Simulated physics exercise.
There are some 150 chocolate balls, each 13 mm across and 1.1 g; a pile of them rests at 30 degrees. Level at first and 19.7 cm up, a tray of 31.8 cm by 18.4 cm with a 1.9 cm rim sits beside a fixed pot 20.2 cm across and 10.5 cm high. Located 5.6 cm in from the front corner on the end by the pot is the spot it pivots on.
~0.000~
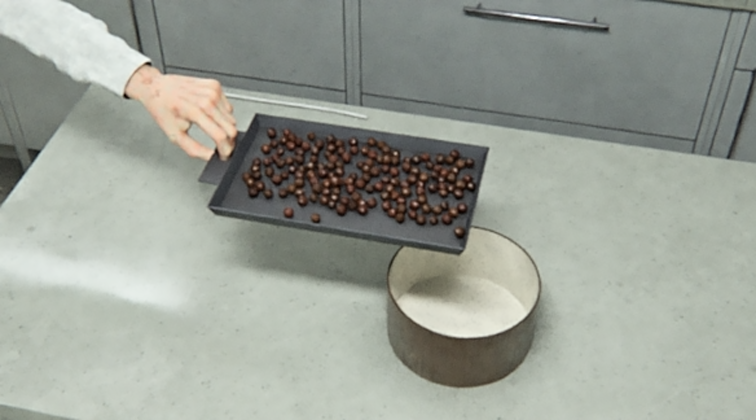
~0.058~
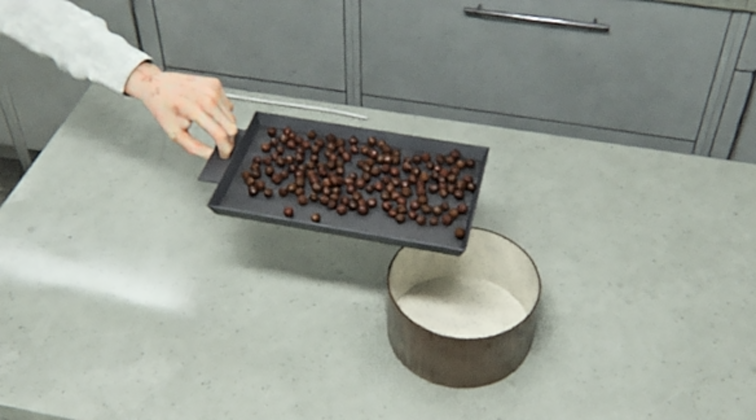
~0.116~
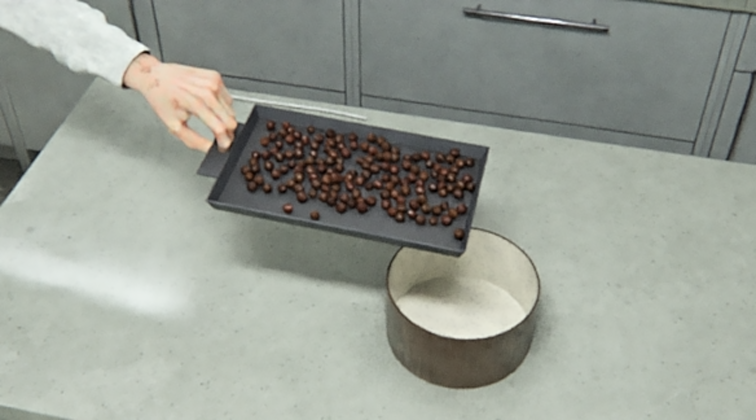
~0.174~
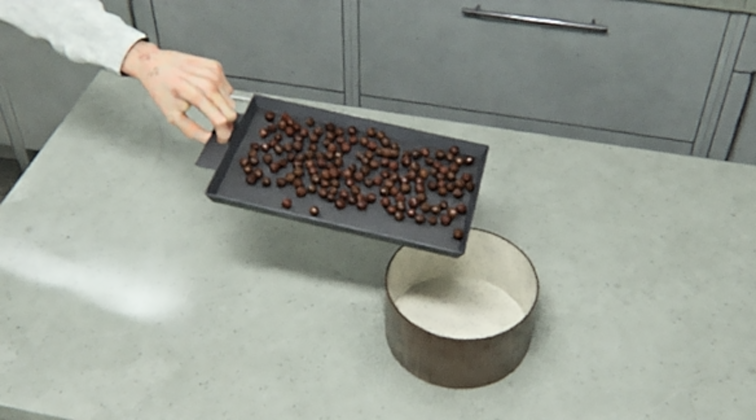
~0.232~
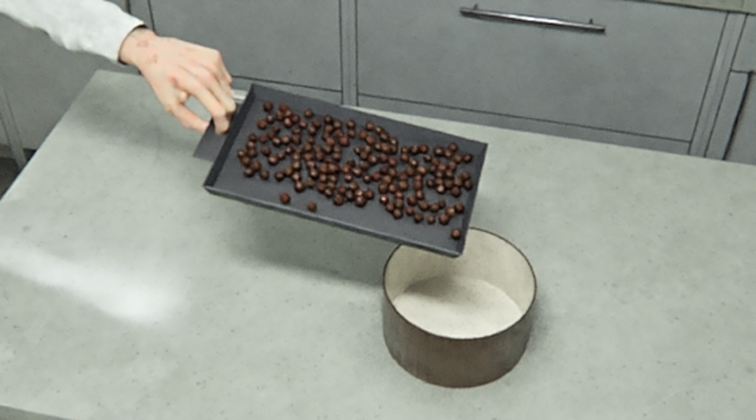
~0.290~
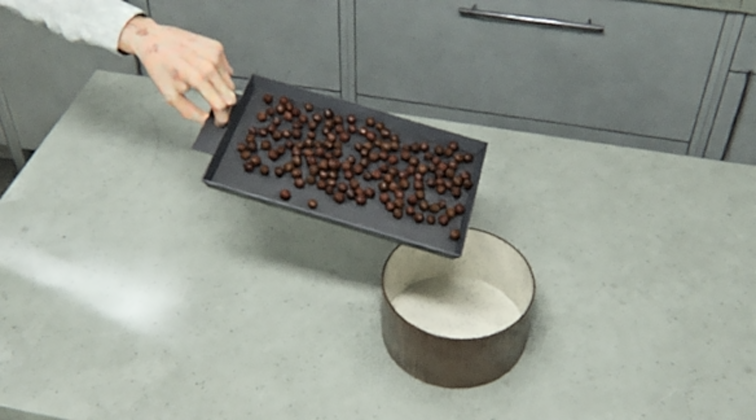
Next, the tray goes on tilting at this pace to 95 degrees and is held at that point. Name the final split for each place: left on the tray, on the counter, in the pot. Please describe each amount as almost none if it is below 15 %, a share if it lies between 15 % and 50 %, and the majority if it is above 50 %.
In order: Tray: Very little, counter: Very little, pot: Over half the load.
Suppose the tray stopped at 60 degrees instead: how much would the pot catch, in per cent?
Result: Close to 75 %.
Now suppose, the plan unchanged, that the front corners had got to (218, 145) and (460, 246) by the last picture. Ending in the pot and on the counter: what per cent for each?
Pot 60, counter 40.
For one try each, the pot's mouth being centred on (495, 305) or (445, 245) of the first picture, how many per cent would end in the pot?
Around 100 per cent, then around 5 per cent.
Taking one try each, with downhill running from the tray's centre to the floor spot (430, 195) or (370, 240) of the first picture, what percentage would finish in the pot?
About 55 per cent on the first try and 65 per cent on the second.
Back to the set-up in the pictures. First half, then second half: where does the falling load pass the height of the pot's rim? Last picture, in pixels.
Earlier half at about (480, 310), later half at about (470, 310) in pixels.
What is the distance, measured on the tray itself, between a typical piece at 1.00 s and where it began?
It has moved some 12 cm from its start.
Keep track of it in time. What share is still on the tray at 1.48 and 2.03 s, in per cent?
Around 50 first, about 0 after.
After 1.00 s, tilt 51 degrees; the tray holds 95 %, the pot 5 %.
After 1.48 s, tilt 77 degrees; the tray holds 50 %, the pot 30 %.
Then, at 2.03 s, tilt 95 degrees; the tray holds 0 %, the pot 95 %.
In the end, at 2.4 s, tray 0 %, counter 5 %, pot 95 %.
